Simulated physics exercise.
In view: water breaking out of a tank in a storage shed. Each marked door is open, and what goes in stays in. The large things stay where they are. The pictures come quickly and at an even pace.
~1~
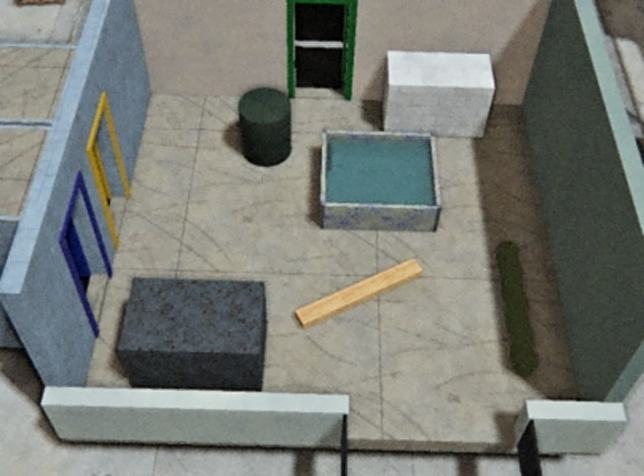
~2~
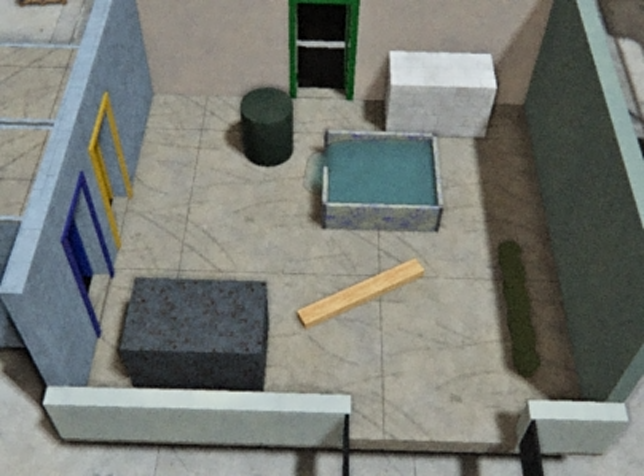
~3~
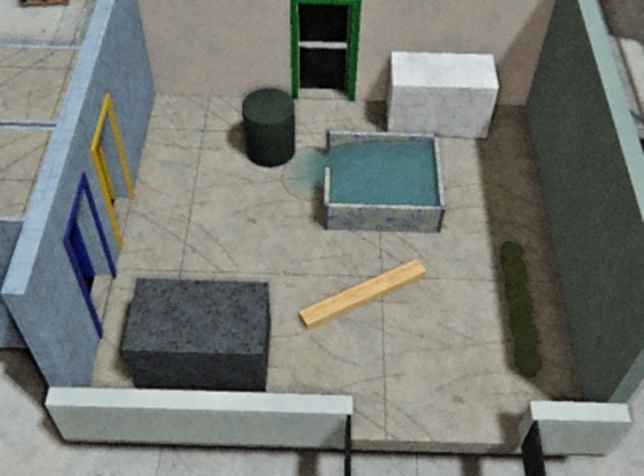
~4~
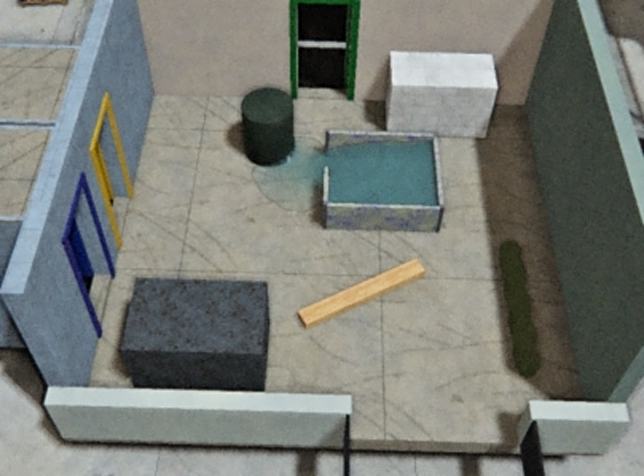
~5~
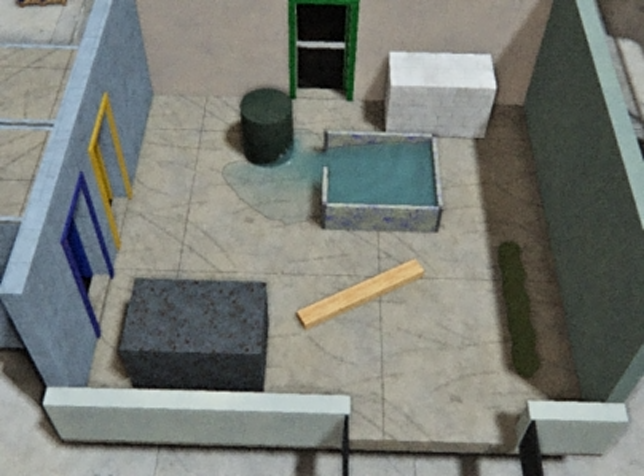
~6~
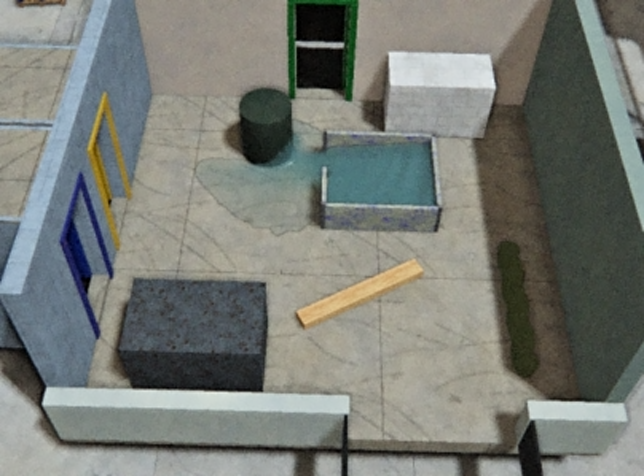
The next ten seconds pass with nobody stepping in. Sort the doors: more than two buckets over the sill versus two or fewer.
Sorted by door: Blue door - two or fewer; yellow door - more than two; green door - more than two.
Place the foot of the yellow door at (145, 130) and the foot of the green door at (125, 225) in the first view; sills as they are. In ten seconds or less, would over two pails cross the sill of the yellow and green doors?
One by one: Yellow door takes less; green door takes more.
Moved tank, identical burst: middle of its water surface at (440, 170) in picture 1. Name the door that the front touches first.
It's the green one, as it turns out.
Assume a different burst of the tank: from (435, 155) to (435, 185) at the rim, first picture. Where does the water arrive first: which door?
My answer is the green-painted one.
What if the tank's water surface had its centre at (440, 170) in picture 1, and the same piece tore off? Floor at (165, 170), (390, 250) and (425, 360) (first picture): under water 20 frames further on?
Taking them in the order asked: Inundated, then spared, then spared.
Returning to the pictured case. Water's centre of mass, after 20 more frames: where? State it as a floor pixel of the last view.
I'd point to (286, 197).
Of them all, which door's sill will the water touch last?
Observed: The blue door.
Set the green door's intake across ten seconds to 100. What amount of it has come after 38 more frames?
Close to 80 percent.
A moment on, water covers 15 % of the floor; the blue door not reached, the yellow door not reached, the green door under two buckets in.
Next, water covers 25 % of the floor; the blue door not reached, the yellow door under two buckets in, the green door over two buckets in.
Then, water covers 35 % of the floor; the blue door wet at the sill, nothing in, the yellow door over two buckets in, the green door over two buckets in.
Later, water covers 45 % of the floor; the blue door wet at the sill, nothing in, the yellow door over two buckets in, the green door far over two buckets in.
In the end, water covers 60 % of the floor; the blue door wet at the sill, nothing in, the yellow door over two buckets in, the green door far over two buckets in.
